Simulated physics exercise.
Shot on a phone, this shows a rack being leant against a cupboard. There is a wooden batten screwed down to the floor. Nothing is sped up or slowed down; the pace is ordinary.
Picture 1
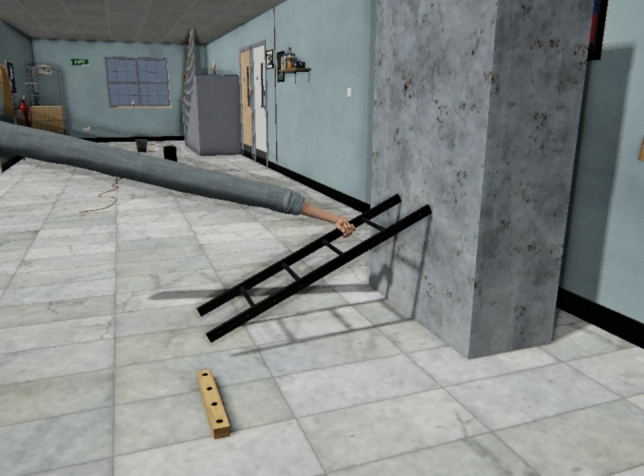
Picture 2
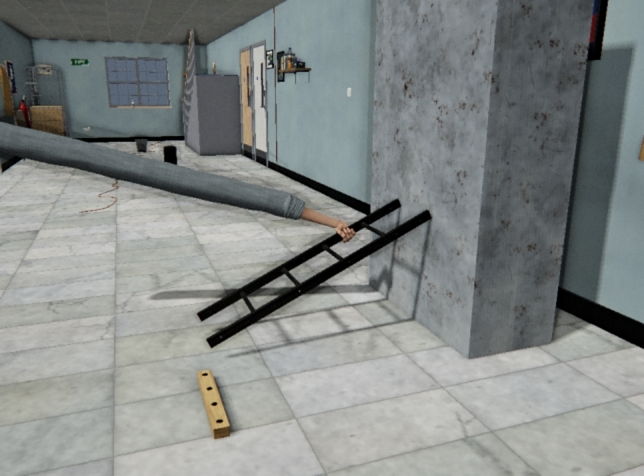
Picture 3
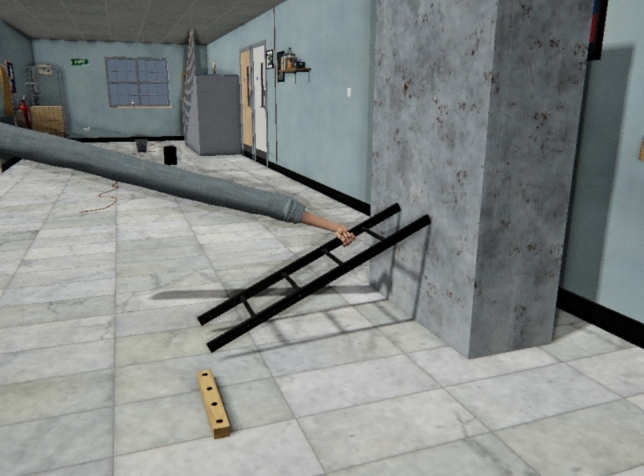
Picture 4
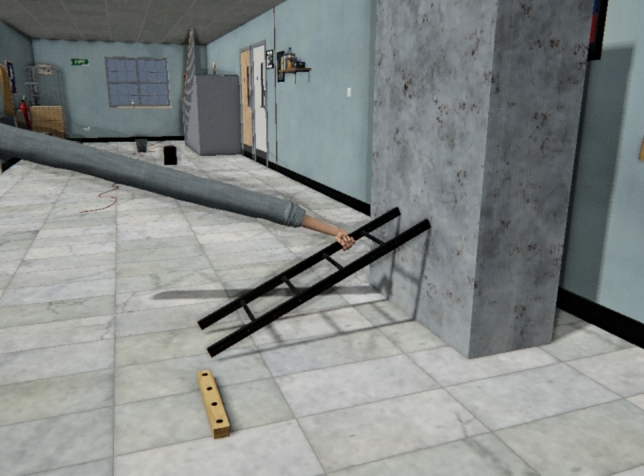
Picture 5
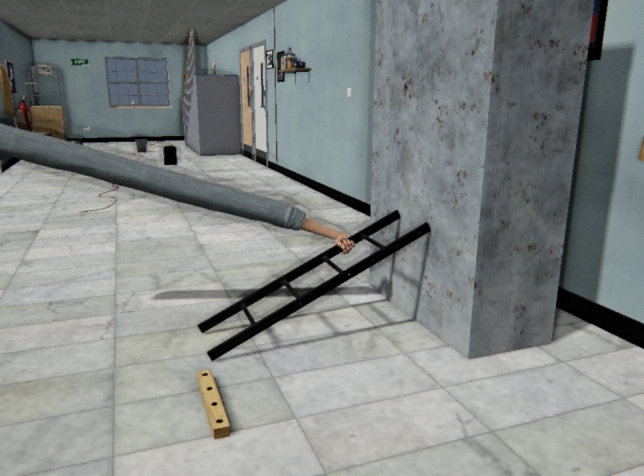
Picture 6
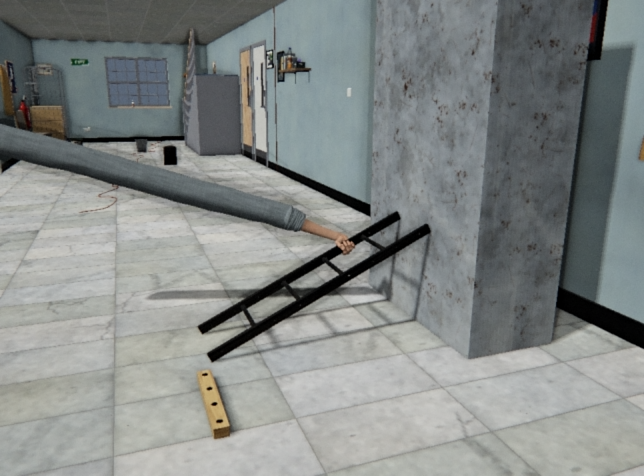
A black rack leaning on a grey column lowers slightly as a hand holds it.
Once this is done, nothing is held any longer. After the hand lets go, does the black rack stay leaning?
No, most likely it is going to collapse.
Then, 0.32 s on from there, black rack turned 14° from its first pose near (305, 306).
In the end, the black rack gives way at the feet, near (301, 329).
